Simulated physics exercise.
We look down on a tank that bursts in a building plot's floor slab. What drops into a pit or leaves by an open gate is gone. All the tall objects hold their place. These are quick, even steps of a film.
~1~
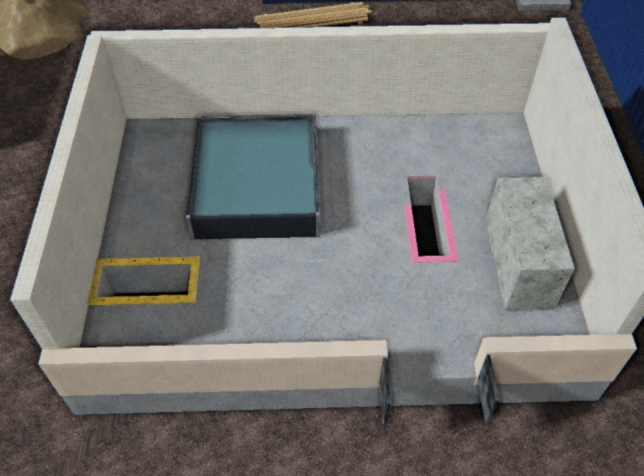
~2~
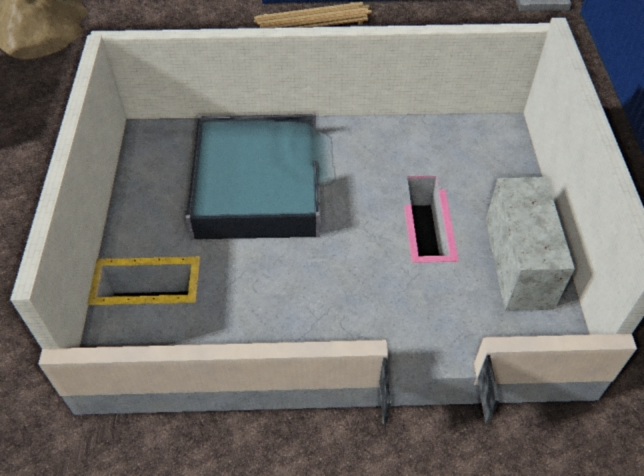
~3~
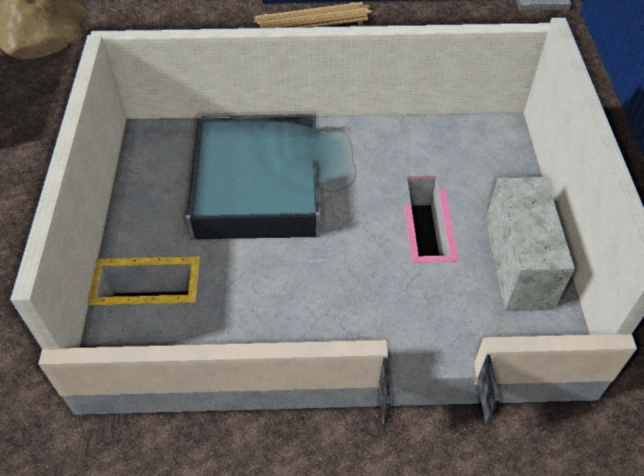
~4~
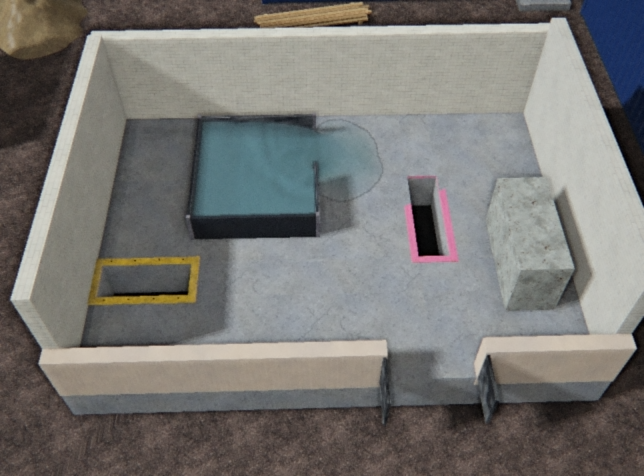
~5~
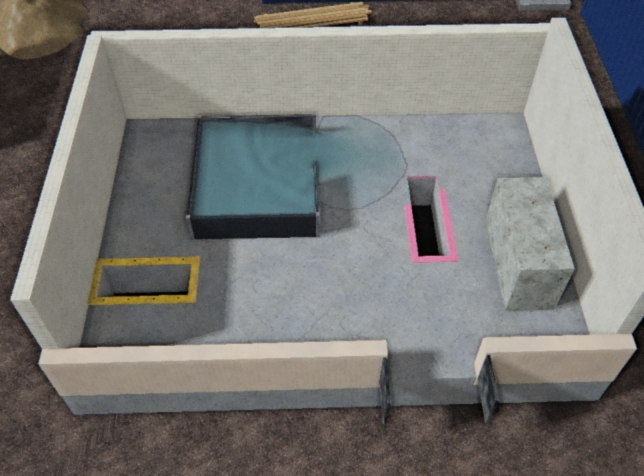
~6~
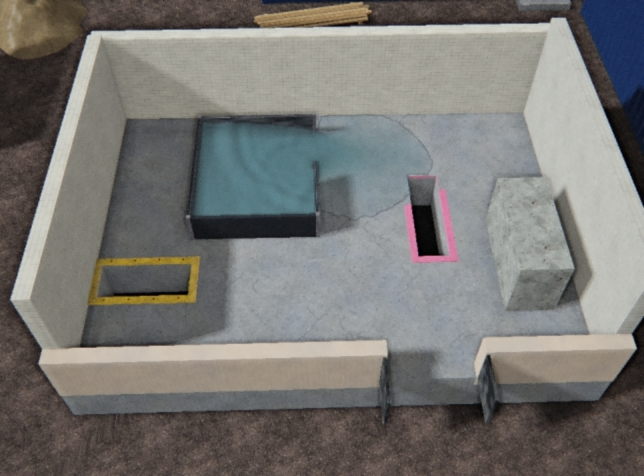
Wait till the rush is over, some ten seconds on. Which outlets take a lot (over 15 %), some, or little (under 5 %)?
The gate takes less than 5 %; the yellow pit takes less than 5 %; the pink pit takes more than 15 %.
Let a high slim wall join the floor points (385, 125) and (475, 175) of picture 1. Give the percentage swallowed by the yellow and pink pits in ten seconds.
Parts in a hundred: Yellow 0, pink 45.
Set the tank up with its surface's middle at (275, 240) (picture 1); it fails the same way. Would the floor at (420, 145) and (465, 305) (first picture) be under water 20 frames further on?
As listed: Flooded, covered.
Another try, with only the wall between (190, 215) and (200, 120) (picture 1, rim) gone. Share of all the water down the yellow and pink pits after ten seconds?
Parts in a hundred: Yellow 40, pink 2.
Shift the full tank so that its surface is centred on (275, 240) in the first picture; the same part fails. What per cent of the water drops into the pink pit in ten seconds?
Parts in a hundred: Pink 60.
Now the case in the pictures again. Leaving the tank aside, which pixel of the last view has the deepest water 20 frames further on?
At about (521, 136).
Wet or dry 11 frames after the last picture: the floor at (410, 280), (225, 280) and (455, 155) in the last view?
One after the other: Dry, dry, wet.
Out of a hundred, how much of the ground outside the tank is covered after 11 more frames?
I make it 25 per cent.
A moment on, water covers 20 % of the floor; the gate 0 %, the yellow pit 0 %, the pink pit 2 %.
Next, water covers 25 % of the floor; the gate 0 %, the yellow pit 0 %, the pink pit 5 %.
Then, water covers 30 % of the floor; the gate 0 %, the yellow pit 0 %, the pink pit 9 %.
Later, water covers 40 % of the floor; the gate 0 %, the yellow pit 0 %, the pink pit 19 %.
In the end, water covers 75 % of the floor; the gate 1 %, the yellow pit 0 %, the pink pit 33 %.
